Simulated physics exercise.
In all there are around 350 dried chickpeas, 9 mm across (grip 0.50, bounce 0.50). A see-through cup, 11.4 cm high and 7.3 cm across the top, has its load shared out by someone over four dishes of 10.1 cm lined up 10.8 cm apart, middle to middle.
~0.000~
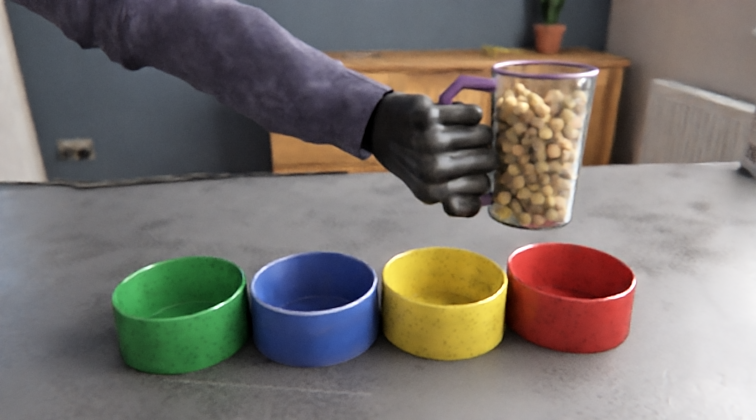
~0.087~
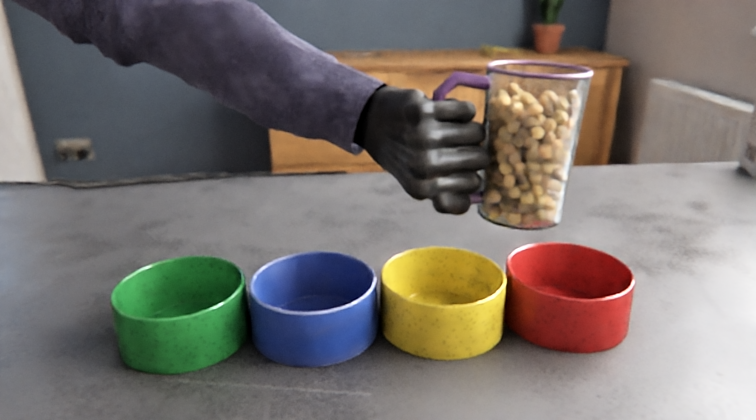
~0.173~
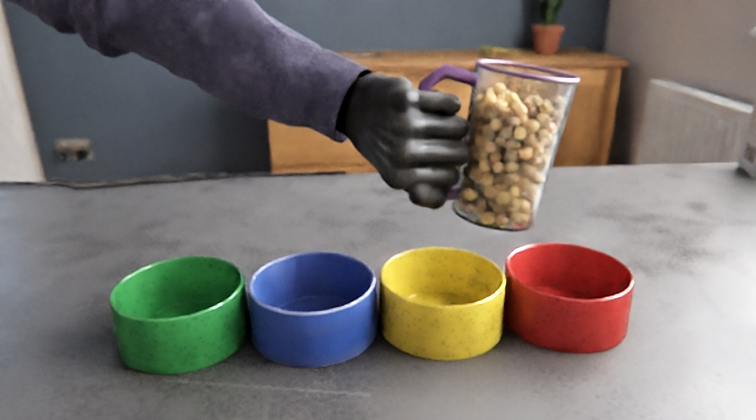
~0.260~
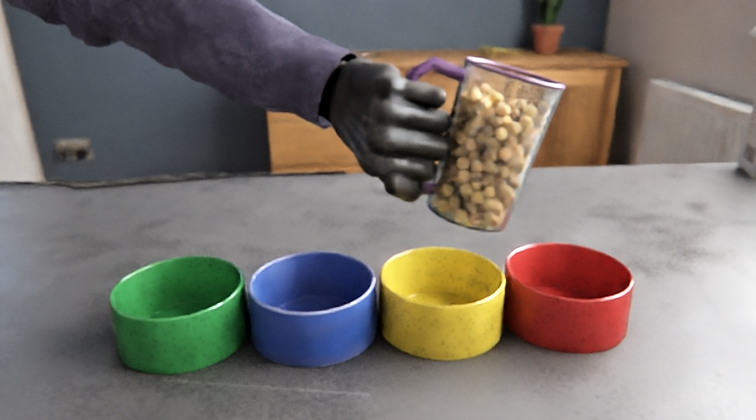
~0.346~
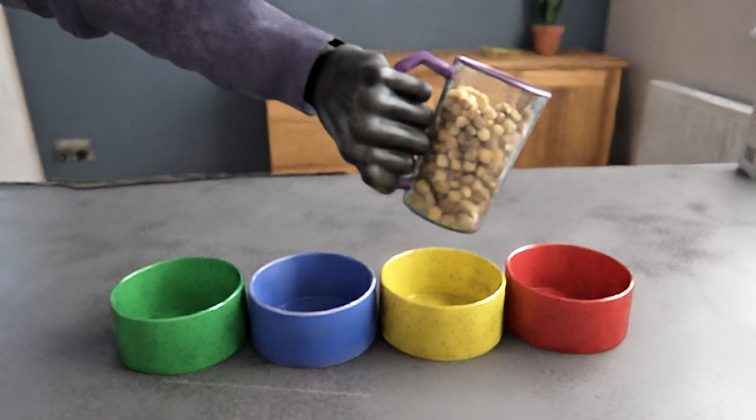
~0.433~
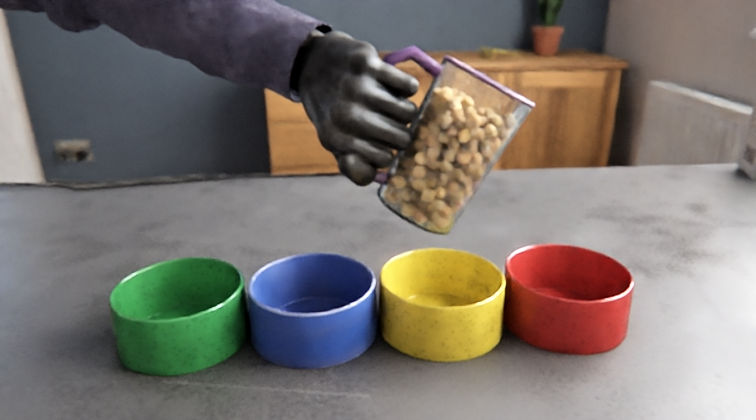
At the start, a black-gloved hand holds a clear cup of chickpeas upright by its purple handle, above and behind a row of green, blue, yellow and red dishes. The hand then moves the cup left while tilting it steadily to the right, the chickpeas still inside and the dishes empty.
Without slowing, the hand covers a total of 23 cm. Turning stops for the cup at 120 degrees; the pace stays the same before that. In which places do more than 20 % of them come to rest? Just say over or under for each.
Going through them: Red dish comes out under, blue dish comes out over, green dish comes out under, yellow dish comes out under, counter comes out under.
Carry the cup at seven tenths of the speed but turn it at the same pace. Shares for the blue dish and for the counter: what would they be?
Blue: 70; counter: 10.
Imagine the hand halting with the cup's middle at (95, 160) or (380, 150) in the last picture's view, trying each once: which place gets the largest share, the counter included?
Try 1 - green; try 2 - yellow.
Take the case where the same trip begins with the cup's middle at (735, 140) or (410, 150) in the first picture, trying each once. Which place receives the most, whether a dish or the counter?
The biggest share goes to red on the first try and green on the second.
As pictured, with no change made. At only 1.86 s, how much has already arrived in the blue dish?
About 65 per cent by then.
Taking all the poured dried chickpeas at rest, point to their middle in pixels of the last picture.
Estimated resting centre: Around (324, 303).
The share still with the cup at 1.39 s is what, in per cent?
About 95 per cent.
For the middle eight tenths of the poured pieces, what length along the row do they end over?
I'd put it at close to 6 cm.
Then, at 1.01 s, tilt 71 degrees; cup holds 100 %.
Then, at 1.39 s, tilt 100 degrees; cup holds 95 %.
Then, at 1.86 s, tilt 120 degrees; cup holds 30 %, blue 65 %.
In the end, at 2.7 s, red 0 %, blue 95 %, green 0 %, yellow 0 %, counter 5 %.
